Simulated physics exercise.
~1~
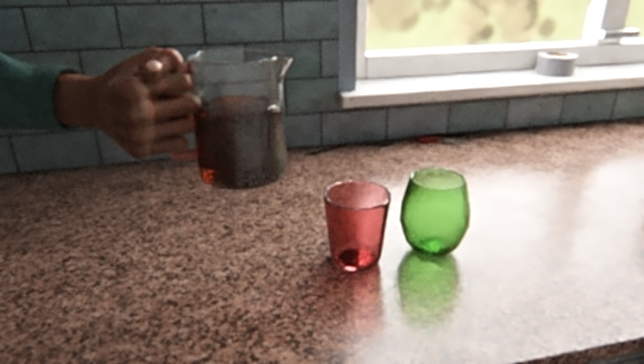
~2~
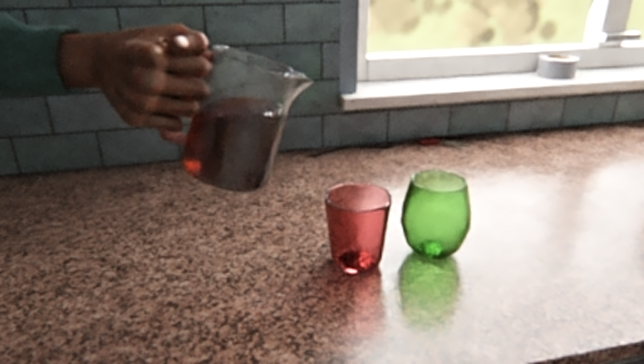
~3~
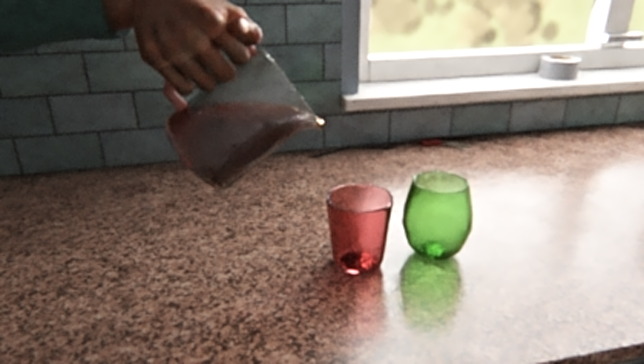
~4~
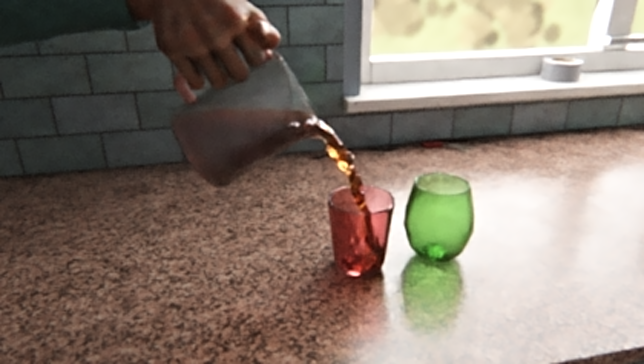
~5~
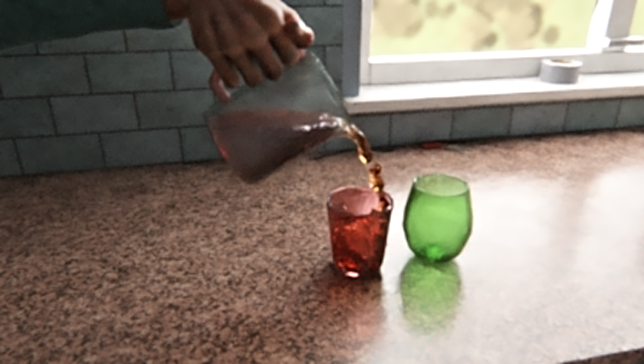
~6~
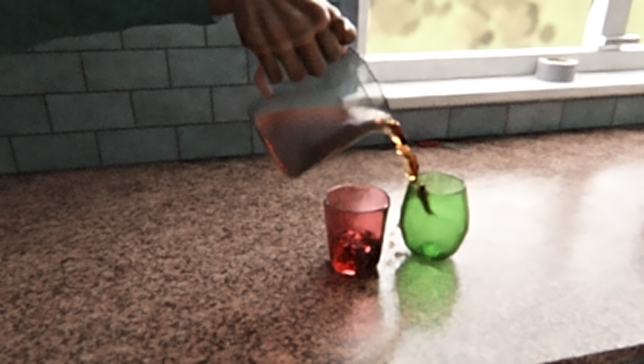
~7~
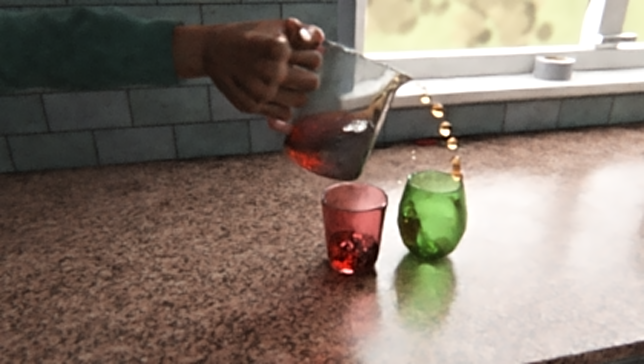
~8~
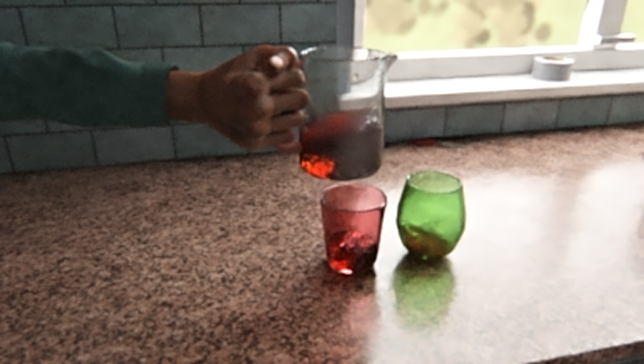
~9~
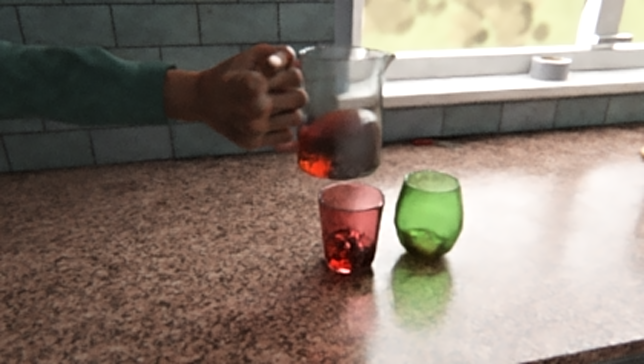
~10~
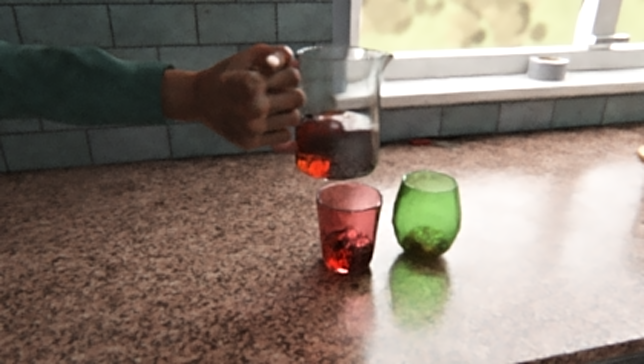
On a kitchen counter, a hand tilting a glass pitcher pours tea into a red tumbler, then a green glass, before levelling it.
